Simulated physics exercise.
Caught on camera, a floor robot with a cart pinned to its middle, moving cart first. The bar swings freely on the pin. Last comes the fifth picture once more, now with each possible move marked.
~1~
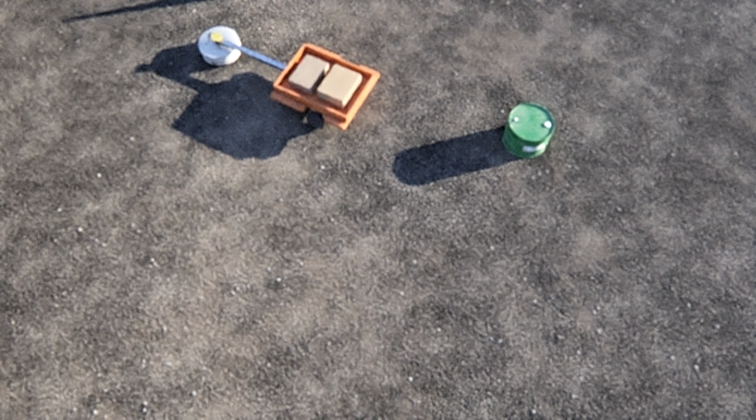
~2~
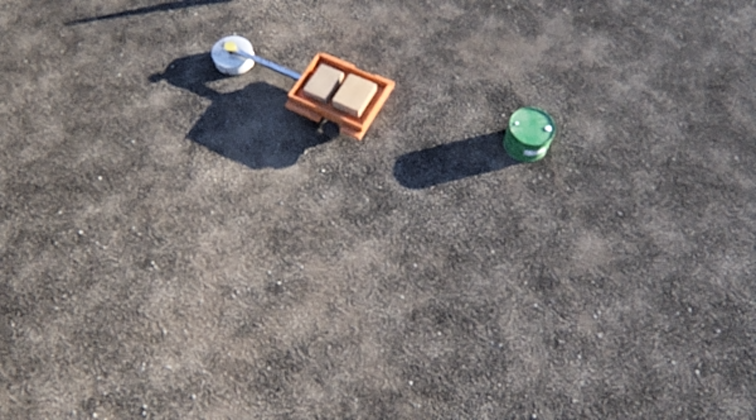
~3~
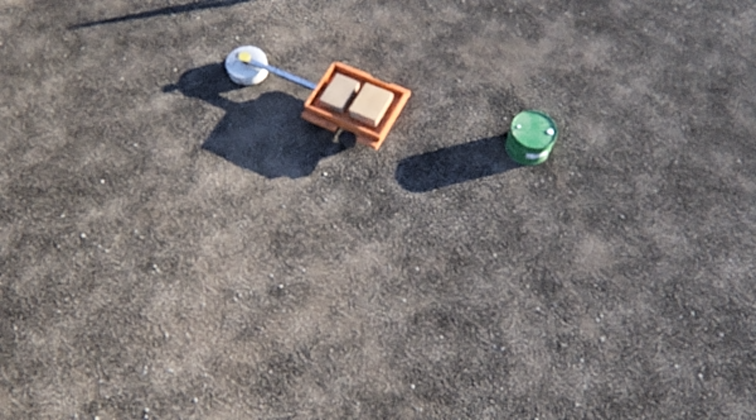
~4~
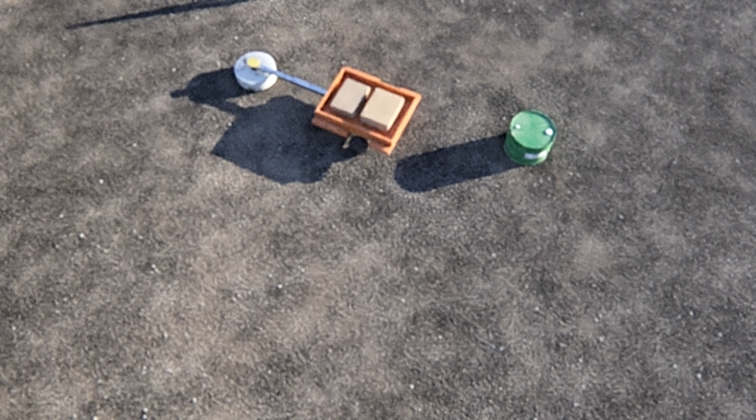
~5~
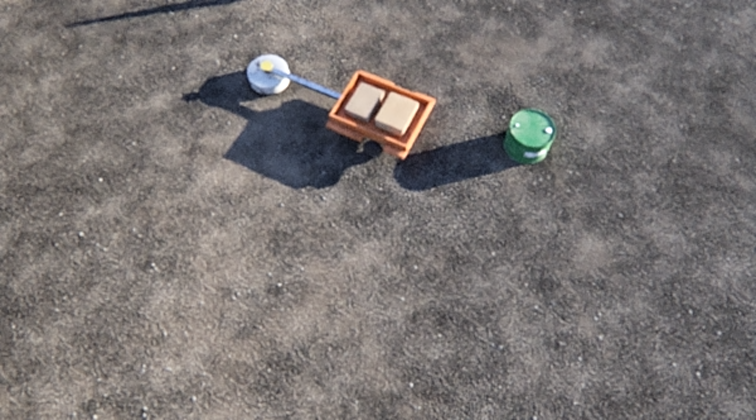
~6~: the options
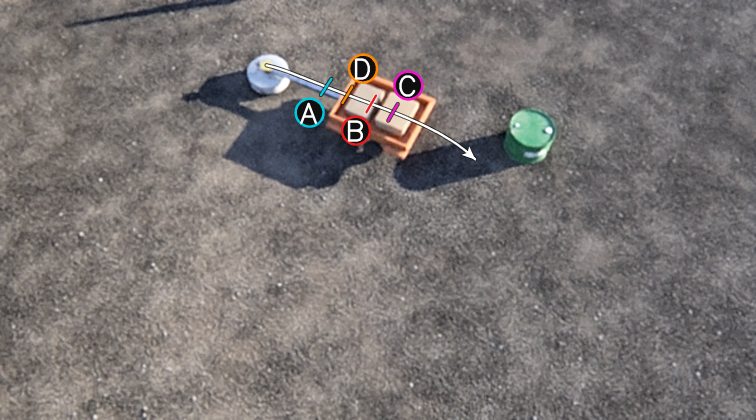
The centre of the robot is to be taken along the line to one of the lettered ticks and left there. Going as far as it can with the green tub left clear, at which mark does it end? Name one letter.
A.
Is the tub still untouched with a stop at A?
Yes.
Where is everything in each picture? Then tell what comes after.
The first picture shows orange cart (325, 84); green tub (524, 140); robot (219, 44).
The second picture shows robot (233, 53); orange cart (340, 93); green tub (525, 144).
The third picture shows robot (247, 64); orange cart (356, 103); green tub (527, 147).
The fourth picture shows robot (255, 69); orange cart (367, 108); green tub (526, 147).
The fifth picture shows robot (268, 73); orange cart (381, 112); green tub (525, 145).
On the marked copy, A at (326, 87); B at (371, 104); C at (393, 112); D at (347, 95); the route from (266, 65) via (371, 104) to (475, 159).
With A. Early on, robot (289, 79), cart (403, 121).
Further on, robot (309, 87), cart (425, 130).
At the end, robot (327, 94), cart (444, 139); nothing has been touched.
As for the rest, B is too far, the tub has been hit; C is too far, the tub has been hit; D is too far, the tub has been hit.
